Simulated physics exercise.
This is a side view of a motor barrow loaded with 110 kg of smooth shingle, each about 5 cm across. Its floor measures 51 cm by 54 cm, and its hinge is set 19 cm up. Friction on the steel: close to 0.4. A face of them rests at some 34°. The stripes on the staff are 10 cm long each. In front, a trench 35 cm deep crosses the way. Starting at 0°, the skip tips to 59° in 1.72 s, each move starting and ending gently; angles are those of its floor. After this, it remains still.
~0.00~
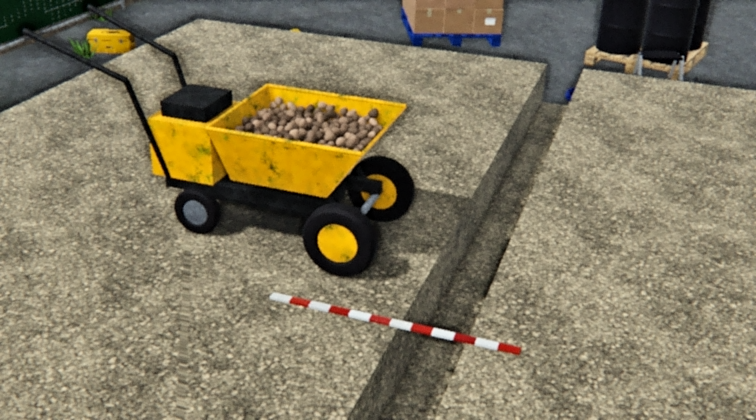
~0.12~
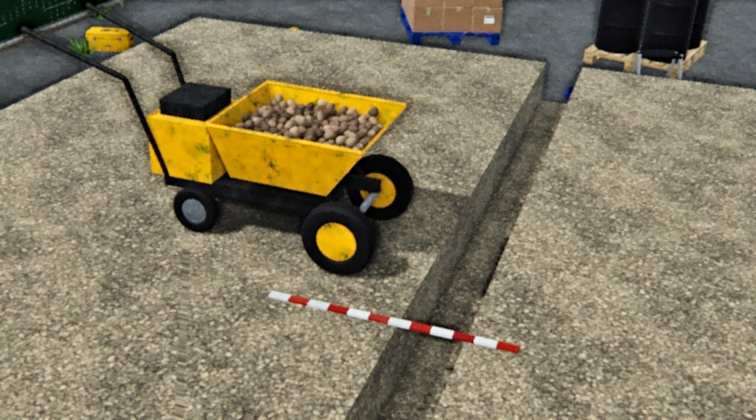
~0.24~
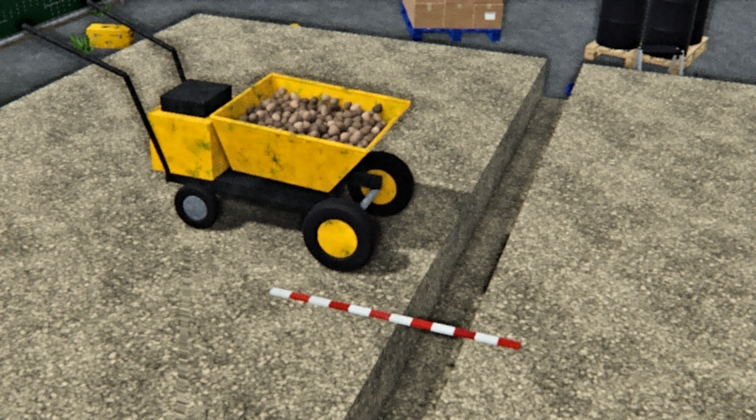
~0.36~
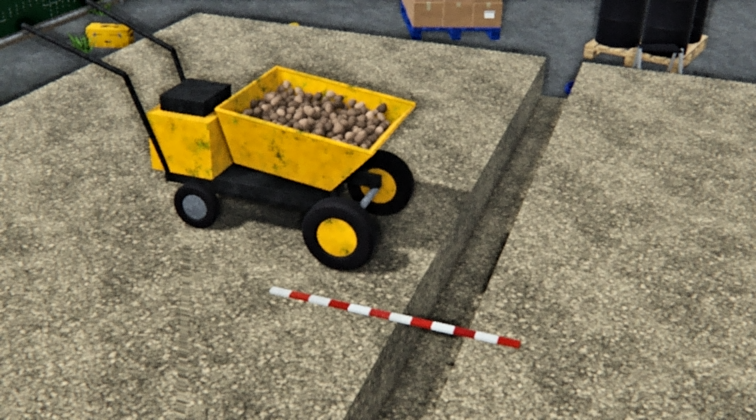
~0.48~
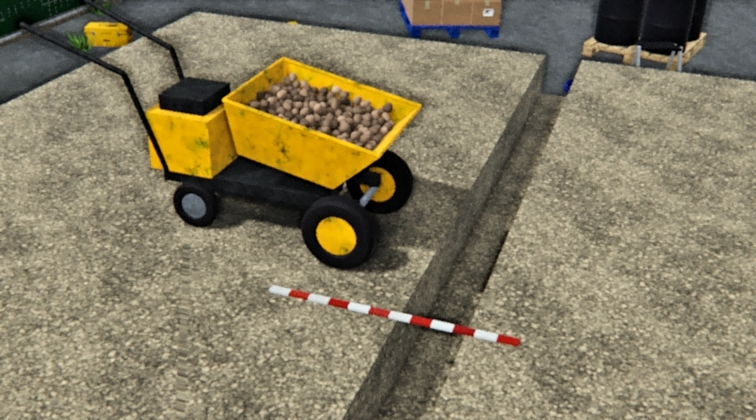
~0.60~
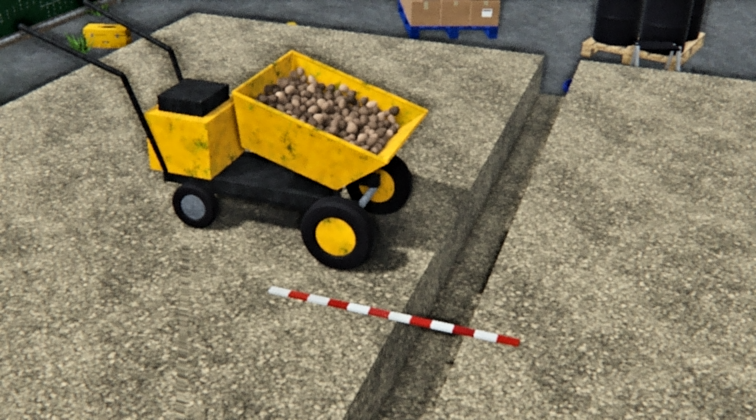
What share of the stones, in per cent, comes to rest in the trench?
About 62 per cent of the stones finish in the trench.
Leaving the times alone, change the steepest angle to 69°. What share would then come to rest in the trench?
About 70%.
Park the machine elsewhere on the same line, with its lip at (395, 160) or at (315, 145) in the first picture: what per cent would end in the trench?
First some 30, then 60 per cent.
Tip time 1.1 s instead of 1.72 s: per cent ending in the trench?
It'd be some 55 per cent.
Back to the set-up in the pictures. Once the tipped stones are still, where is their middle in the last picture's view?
About (470, 304).
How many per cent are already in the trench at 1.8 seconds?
20 per cent or so by then.
After 1.3 s the floor is at 50°; 100 % in the skip; the foremost stones are at (434, 177).
After 1.8 s the floor is at 59°; 74 % in the skip, 22 % in the trench, 3 % past the trench; the foremost stones are at (525, 279).
After 2.2 s the floor is at 59°; 53 % in the skip, 34 % in the trench, 12 % past the trench; the foremost stones are at (583, 289).
After 4.1 s the floor is at 59°; 25 % in the skip, 62 % in the trench, 13 % past the trench; the foremost stones are at (621, 292).
